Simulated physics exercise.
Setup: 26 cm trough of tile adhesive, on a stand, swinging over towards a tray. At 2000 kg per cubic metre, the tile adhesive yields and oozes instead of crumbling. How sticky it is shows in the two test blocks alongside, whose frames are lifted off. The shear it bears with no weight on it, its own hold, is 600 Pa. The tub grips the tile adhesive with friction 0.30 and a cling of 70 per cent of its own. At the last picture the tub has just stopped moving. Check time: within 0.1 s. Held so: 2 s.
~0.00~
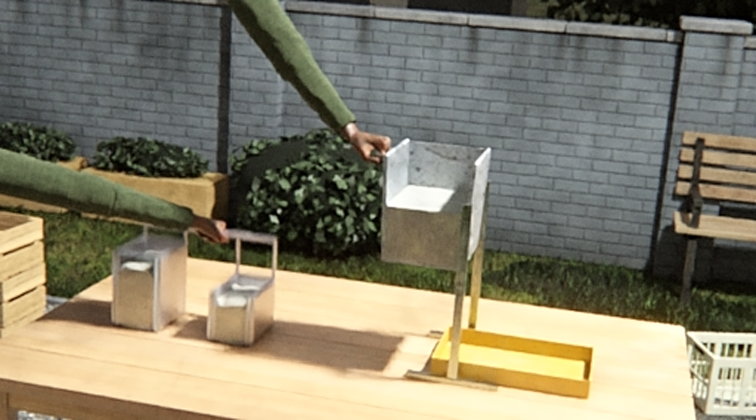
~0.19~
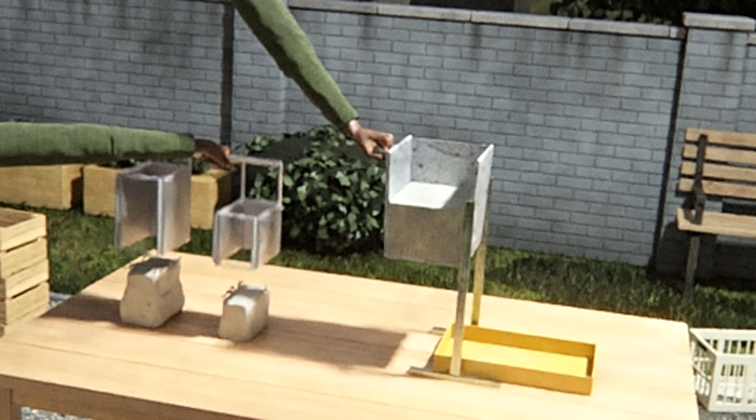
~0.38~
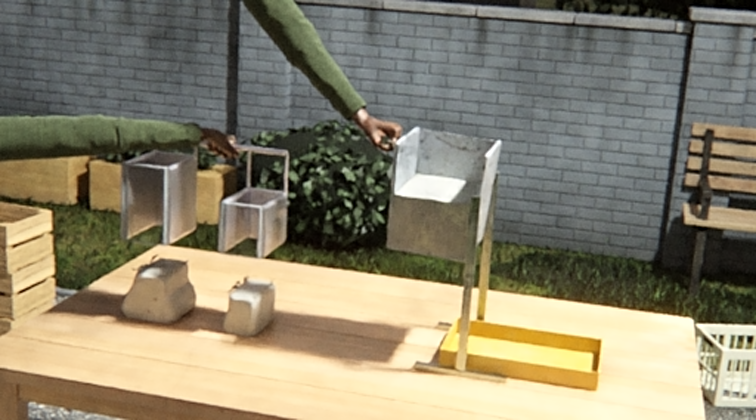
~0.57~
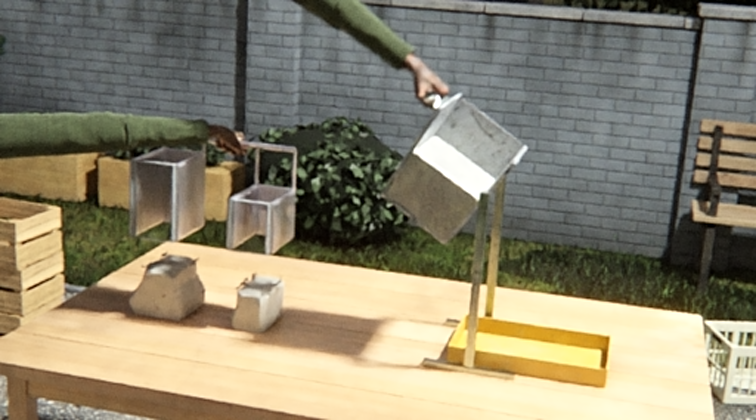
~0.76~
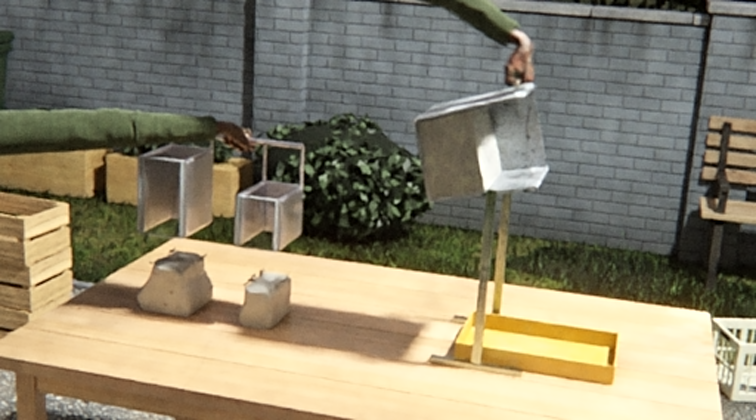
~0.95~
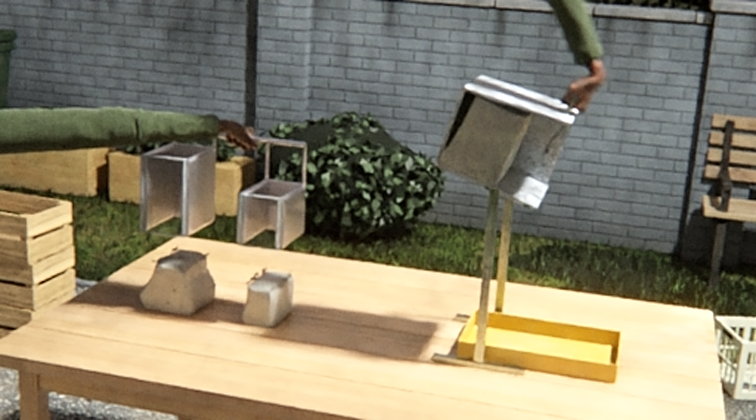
In a walled garden, a hand lifted the casings off two pale blocks, which slumped a little, while another hand swung a metal tub over towards a yellow tray on the wooden table.
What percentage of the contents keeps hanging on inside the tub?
Near 53 %.
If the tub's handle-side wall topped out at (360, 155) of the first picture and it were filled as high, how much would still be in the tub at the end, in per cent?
Then near 40 % stays in the tub.
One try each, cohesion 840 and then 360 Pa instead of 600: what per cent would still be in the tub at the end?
The two runs give near 45 % and near 40 % respectively.
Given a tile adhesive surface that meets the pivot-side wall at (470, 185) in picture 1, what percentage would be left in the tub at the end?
I'd put it close to 35 in a hundred.
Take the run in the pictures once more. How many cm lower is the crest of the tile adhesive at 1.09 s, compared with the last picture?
I reckon it's close to 7 cm.
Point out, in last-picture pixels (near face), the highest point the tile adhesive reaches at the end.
The highest point sits at around (473, 153).
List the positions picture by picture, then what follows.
Handle-side rim at (388, 157), tilt 0 degrees; highest point of the tile adhesive at (404, 206); test blocks 18 cm, 12 cm high (left to right), in the first frame.
Handle-side rim at (390, 153), tilt 0 degrees; highest point of the tile adhesive at (407, 203); test blocks 16 cm, 11 cm high (left to right), in the second frame.
Handle-side rim at (398, 144), tilt 3 degrees; highest point of the tile adhesive at (399, 194); test blocks 14 cm, 11 cm high (left to right), in the third frame.
Handle-side rim at (442, 110), tilt 32 degrees; highest point of the tile adhesive at (417, 154); test blocks 14 cm, 11 cm high (left to right), in the fourth frame.
Handle-side rim at (519, 100), tilt 74 degrees; highest point of the tile adhesive at (465, 113); test blocks 14 cm, 11 cm high (left to right), in the fifth frame.
Handle-side rim at (568, 126), tilt 105 degrees; highest point of the tile adhesive at (475, 98); test blocks 14 cm, 11 cm high (left to right), in the sixth frame.
By 1.09 s, the tub is at 105 degrees and holds 100 %.
By 1.26 s, the tub is at 105 degrees and holds 61 %.
By 1.43 s, the tub is at 105 degrees and holds 53 %.
By 1.60 s, the tub is at 105 degrees and holds 53 %.
By 2.95 s, at the end, the tub is at 105 degrees and holds 53 %.
